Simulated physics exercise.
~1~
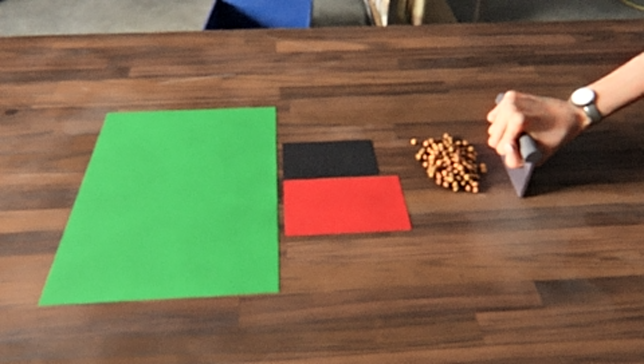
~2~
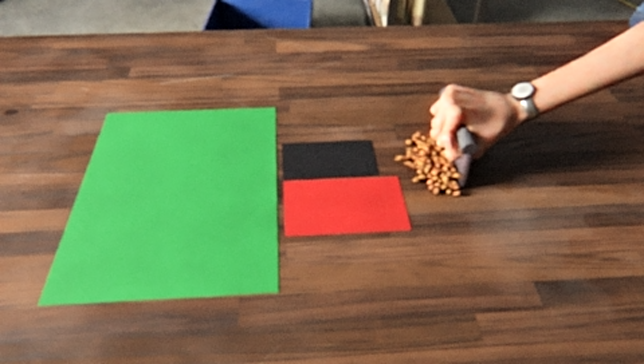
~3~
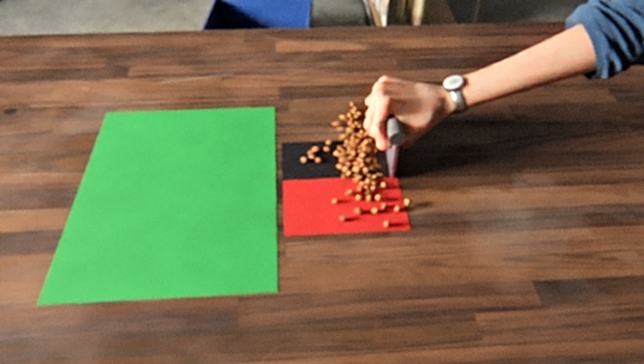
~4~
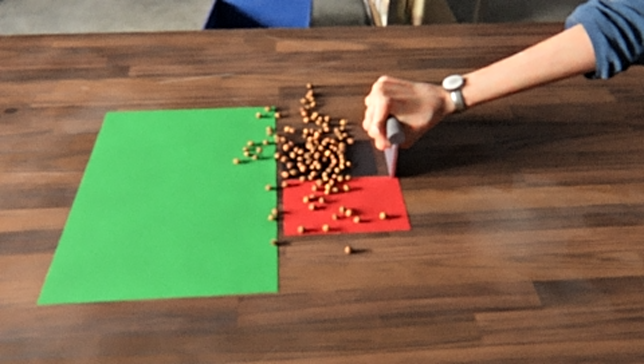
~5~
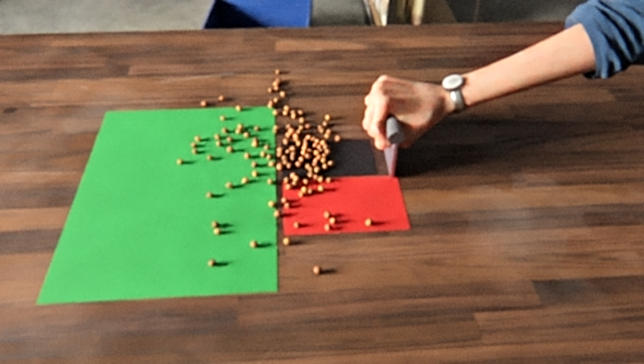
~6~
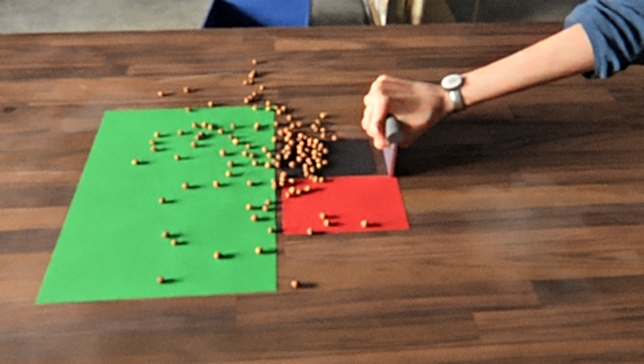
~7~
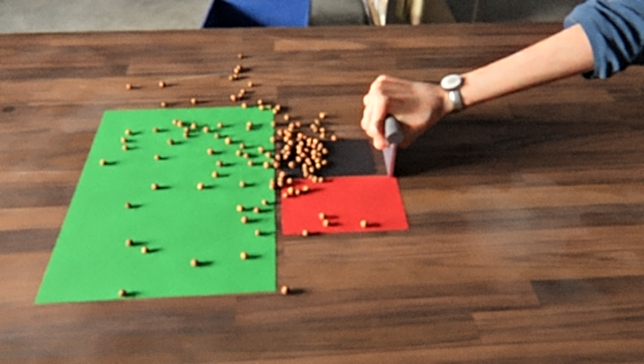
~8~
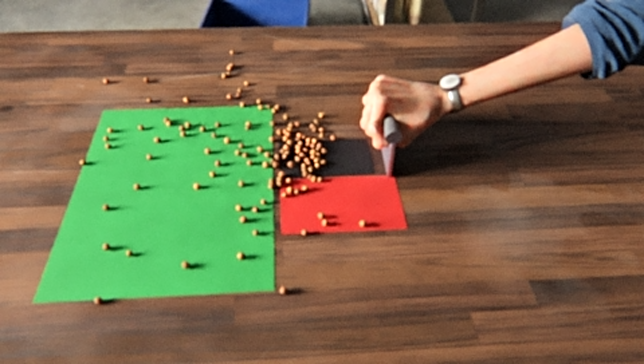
Small brown balls pushed left by a hand with a scraper, rolling over black and red mats and scattering across a green one.
